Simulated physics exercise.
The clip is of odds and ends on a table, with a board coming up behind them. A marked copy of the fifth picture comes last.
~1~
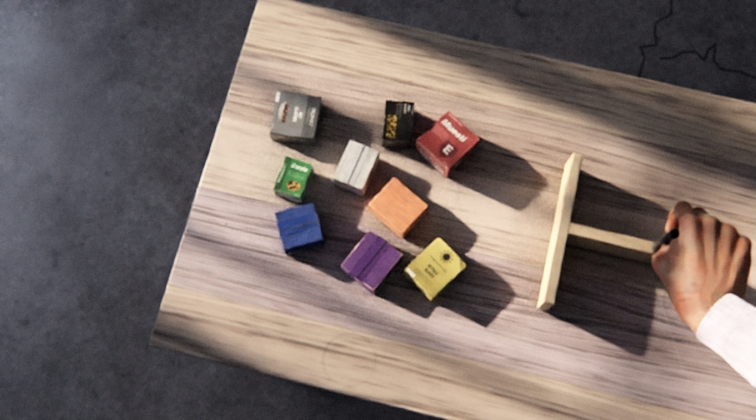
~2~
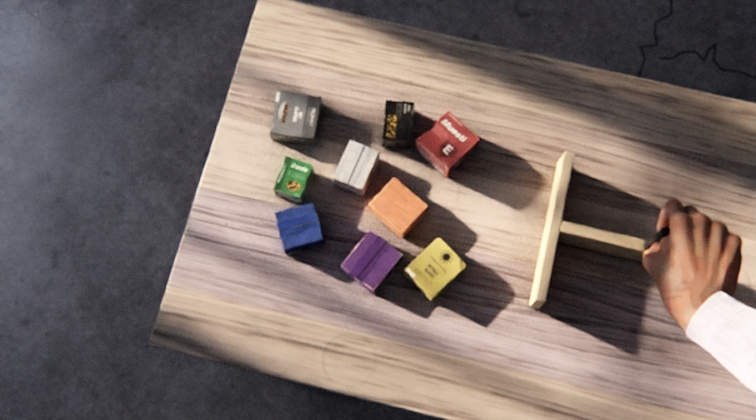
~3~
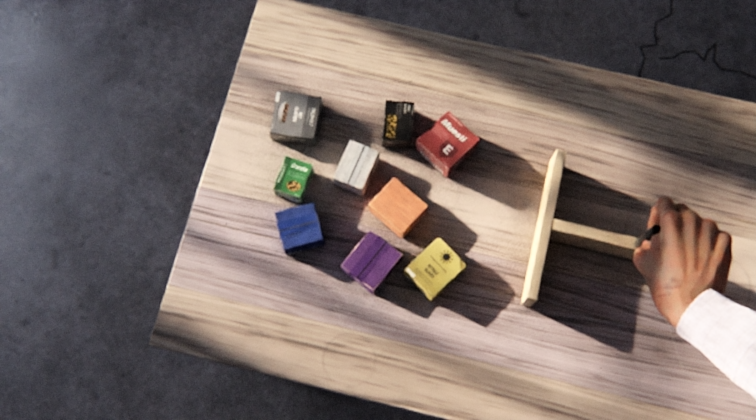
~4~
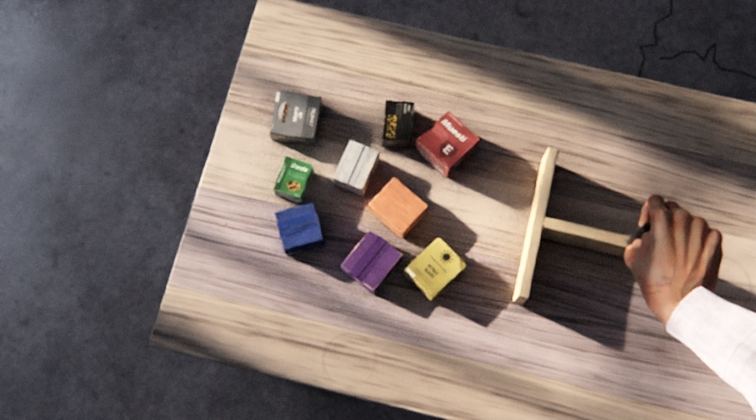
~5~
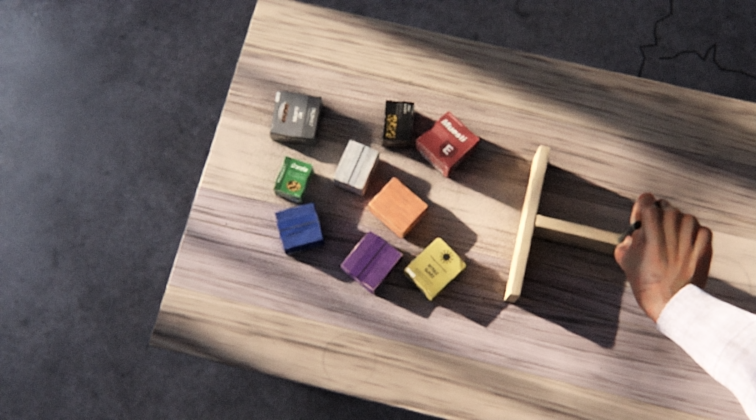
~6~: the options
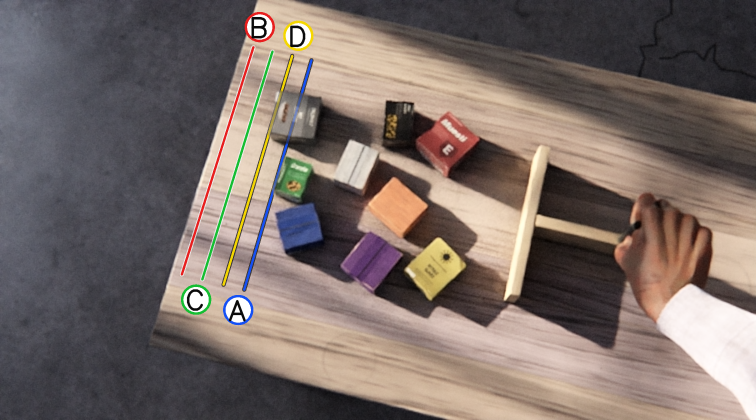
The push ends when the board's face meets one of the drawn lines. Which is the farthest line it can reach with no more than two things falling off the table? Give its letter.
At A, and not beyond.
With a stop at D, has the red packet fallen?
By then, no.
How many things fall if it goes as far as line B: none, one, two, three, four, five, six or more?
Six or more.
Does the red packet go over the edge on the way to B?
Yes.
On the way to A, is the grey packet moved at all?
By then, yes.
On the marked copy, A at (279, 171); B at (219, 156); C at (239, 161); D at (259, 166).
Taking A. A third of the way, board (440, 197); black packet (392, 123); yellow box (395, 274).
Two thirds of the way, board (349, 176); blue box (230, 216); grey packet (273, 107).
When it is over, board (280, 160); blue box over the edge; grey packet (231, 92); one fallen.
As for the rest, B drops eight; C drops five; D drops five.
